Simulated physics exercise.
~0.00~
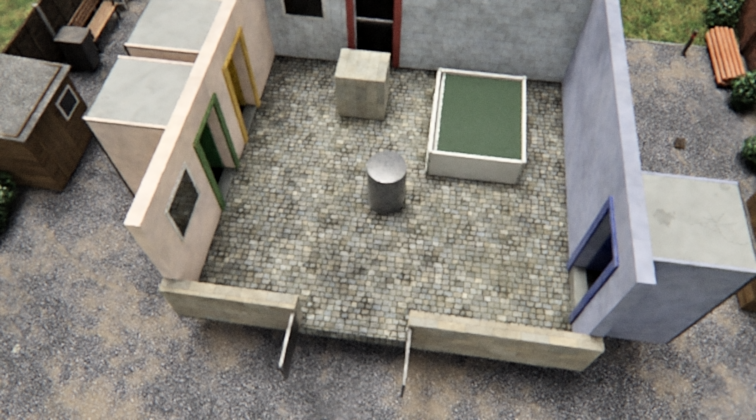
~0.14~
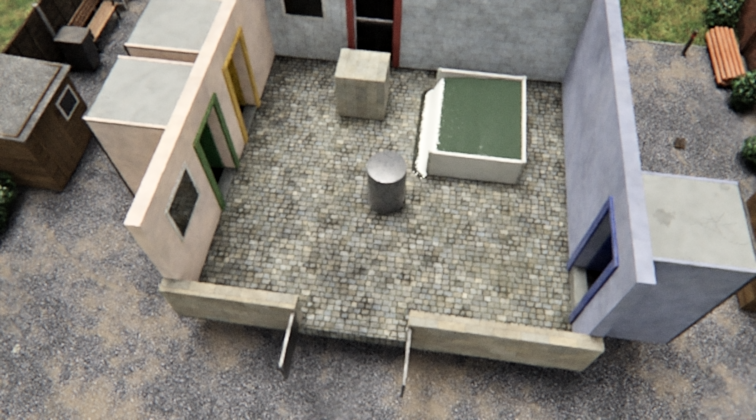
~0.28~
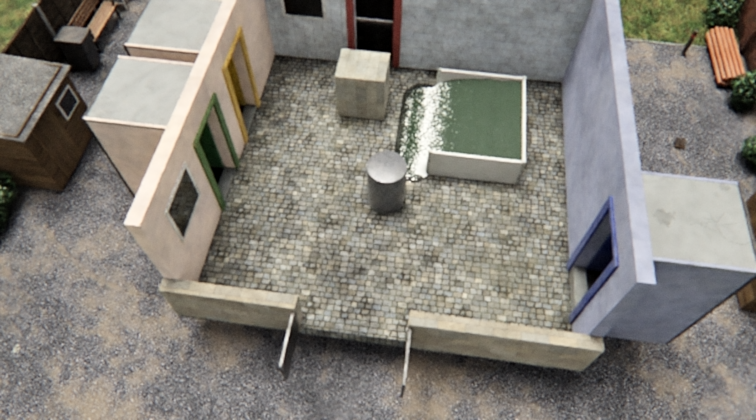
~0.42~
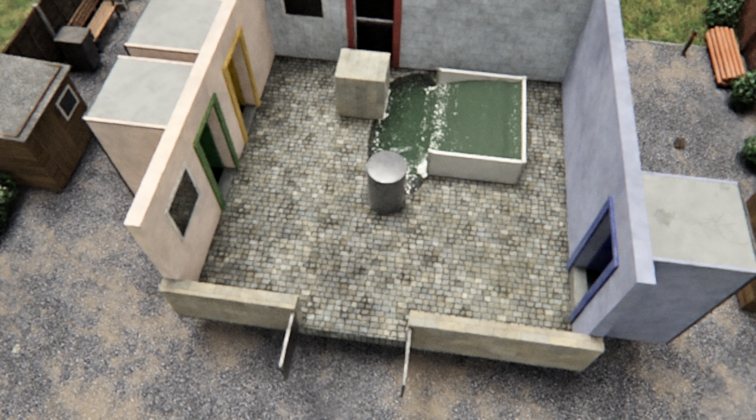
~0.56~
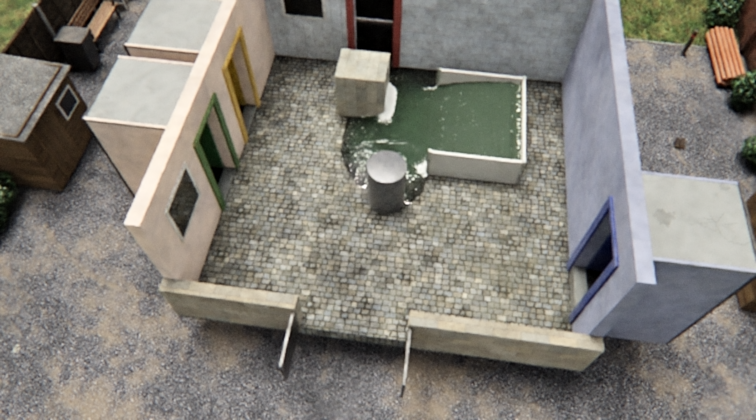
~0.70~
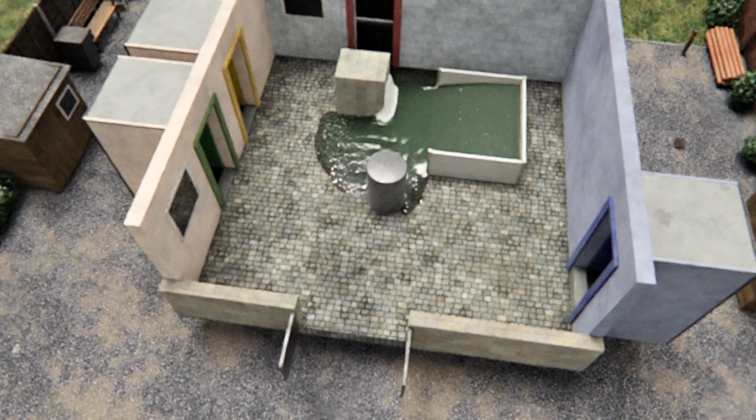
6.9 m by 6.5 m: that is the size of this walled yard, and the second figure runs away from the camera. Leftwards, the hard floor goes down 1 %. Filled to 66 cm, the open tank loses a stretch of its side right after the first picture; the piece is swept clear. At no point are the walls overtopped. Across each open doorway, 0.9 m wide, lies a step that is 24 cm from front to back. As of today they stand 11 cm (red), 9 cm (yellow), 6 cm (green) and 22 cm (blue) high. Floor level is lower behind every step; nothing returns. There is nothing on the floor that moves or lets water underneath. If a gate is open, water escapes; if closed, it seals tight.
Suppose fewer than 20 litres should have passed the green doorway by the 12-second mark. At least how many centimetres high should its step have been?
I would say at least 22 cm.
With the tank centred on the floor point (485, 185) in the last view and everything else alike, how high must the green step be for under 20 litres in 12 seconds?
Minimum: Approx. 12.5 cm.
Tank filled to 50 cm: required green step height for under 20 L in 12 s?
Around 16 cm high.
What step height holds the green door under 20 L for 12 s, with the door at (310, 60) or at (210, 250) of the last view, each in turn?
In turn: About 8.5 cm, about 13.0 cm.
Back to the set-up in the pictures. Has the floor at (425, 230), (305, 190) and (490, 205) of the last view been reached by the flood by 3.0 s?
Listed order - unwetted, soaked through, unwetted.
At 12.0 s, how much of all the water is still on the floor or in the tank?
Remaining share: Around 72 %.
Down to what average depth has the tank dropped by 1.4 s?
It averages near 29 cm.
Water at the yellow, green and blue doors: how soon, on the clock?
Times: Yellow 1.1 seconds, green 1.6 seconds, blue 8.0 seconds.
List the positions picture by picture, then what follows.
Still water, 66 cm deep, in the open tank at (479, 116); the green door at (219, 157) is dry, in the first picture.
The gap is at (434, 125), the front 0.3 m out at (417, 170); the back of the open tank holds 66 cm, in the second picture.
The front is at a hidden place, 0.7 m from the gap at (434, 126); 1.5 m2 of floor is wet, 66 cm left at the back, in the third picture.
Water pours out at (434, 126) and has run 1.3 m, to a hidden place; about 11 cm deep outside, 62 cm at the back, in the fourth picture.
The gap is at (434, 127), the front 1.9 m out at (346, 140); the back of the open tank holds 55 cm, in the fifth picture.
The gap is at (434, 127), the front 2.5 m out at (321, 131); the back of the open tank holds 56 cm; 2.0 m in a straight line remain to the green door at (219, 157), in the sixth picture.
After 1.4 s water covers 30 % of the floor, deepest (45 cm) near (392, 112); it has not reached the green door.
After 3.0 s water covers 50 % of the floor, deepest (28 cm) near (192, 299); 21 cm at the green door, 127 litres in over its 6 cm step.
After 12.0 s water covers 100 % of the floor, deepest (9 cm) near (192, 299); 7 cm at the green door, 259 litres in over its 6 cm step.
At the green door as built, the water arrived by 1.6 s and peaked near 25 cm at 2.2 s.
With a step of 20 cm, 33 litres would have come in within the 12 s; with 27.5 cm, 5 litres. So under 20 litres takes about 22 cm.
